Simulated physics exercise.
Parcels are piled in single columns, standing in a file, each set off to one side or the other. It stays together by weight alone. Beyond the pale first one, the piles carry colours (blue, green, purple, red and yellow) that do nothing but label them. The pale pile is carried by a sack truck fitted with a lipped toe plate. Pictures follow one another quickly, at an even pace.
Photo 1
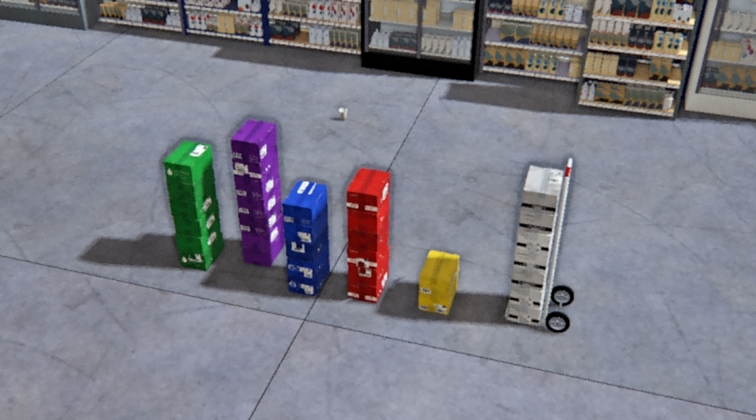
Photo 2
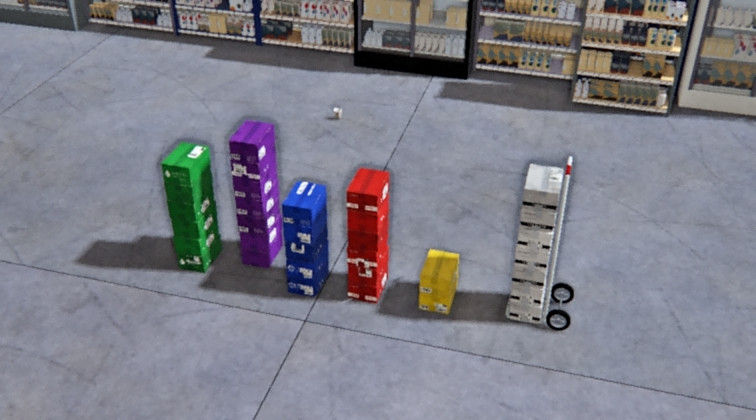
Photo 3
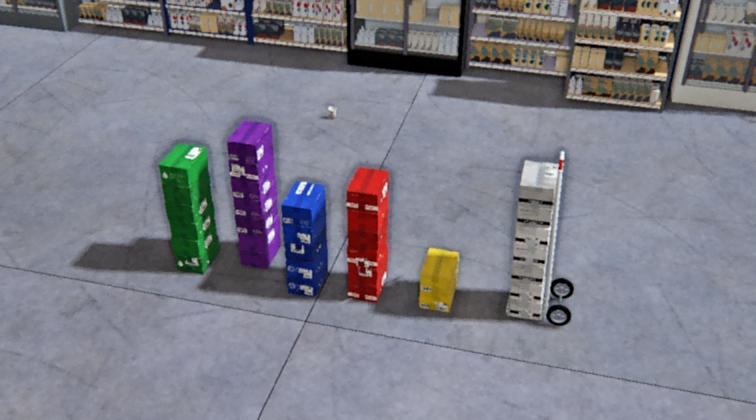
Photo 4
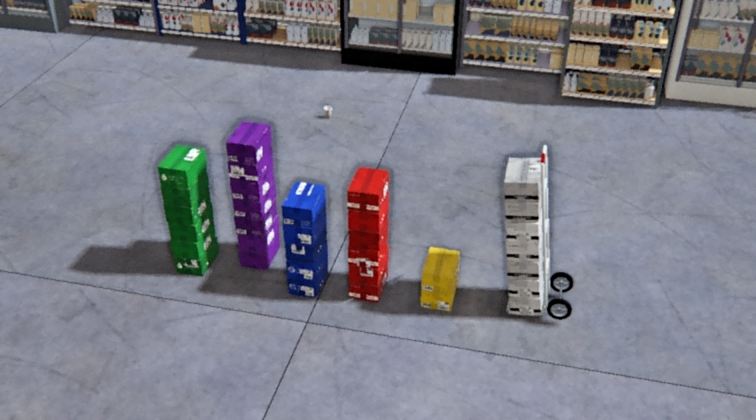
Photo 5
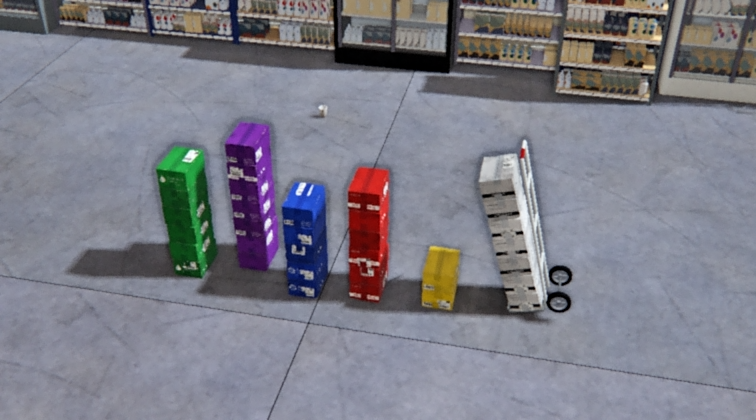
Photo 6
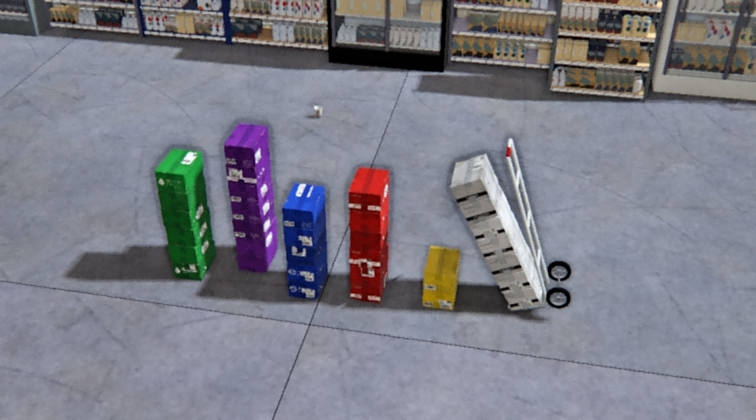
A tall pale stack of boxes on a wheeled hand truck stands at the right of a grey shop floor, seen from above, with stocked shelves behind. To its left are a short yellow pile and taller red, blue, purple and green columns. The truck rocks leftward and the pale stack leans increasingly toward the yellow pile, while the others stay put and the camera drifts slightly.
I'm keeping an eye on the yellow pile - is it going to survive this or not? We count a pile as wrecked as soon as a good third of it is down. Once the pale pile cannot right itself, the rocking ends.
I'd say it will make it.
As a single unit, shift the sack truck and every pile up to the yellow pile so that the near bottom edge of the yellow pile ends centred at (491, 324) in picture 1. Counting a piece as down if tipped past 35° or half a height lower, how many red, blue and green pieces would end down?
At the finish the down count reads red 0, then blue 0, then green 0.
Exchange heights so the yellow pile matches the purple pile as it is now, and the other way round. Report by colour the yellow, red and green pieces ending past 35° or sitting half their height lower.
Yellow 7, red 6, green 6.
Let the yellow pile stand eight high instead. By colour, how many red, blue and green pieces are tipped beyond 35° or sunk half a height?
By colour, that gives red at 6, blue at 5 and green at 6.
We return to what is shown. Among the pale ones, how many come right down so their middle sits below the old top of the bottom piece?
The number is 3.
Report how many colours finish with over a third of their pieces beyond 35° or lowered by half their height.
4.
Just after the last frame, 7 of the pale pile down; none of the 2 yellow parcels down (0 of 26 in all colours); top yellow parcel moved a little; top red parcel tilted clearly.
A moment on, 7 of the pale pile down; none of the 2 yellow parcels down (10 of 26 in all colours); top yellow parcel moved a little; top red parcel tilted well over, some two heights lower.
Further on, 7 of the pale pile down; none of the 2 yellow parcels down (23 of 26 in all colours); top yellow parcel moved a little; top purple parcel on its side.
When it is over, 7 of the pale pile down; none of the 2 yellow parcels down (23 of 26 in all colours); top yellow parcel moved a little; top green parcel upside down. In pixels of the last frame, middles, top yellow parcel near (438, 269), top green parcel near (12, 234).
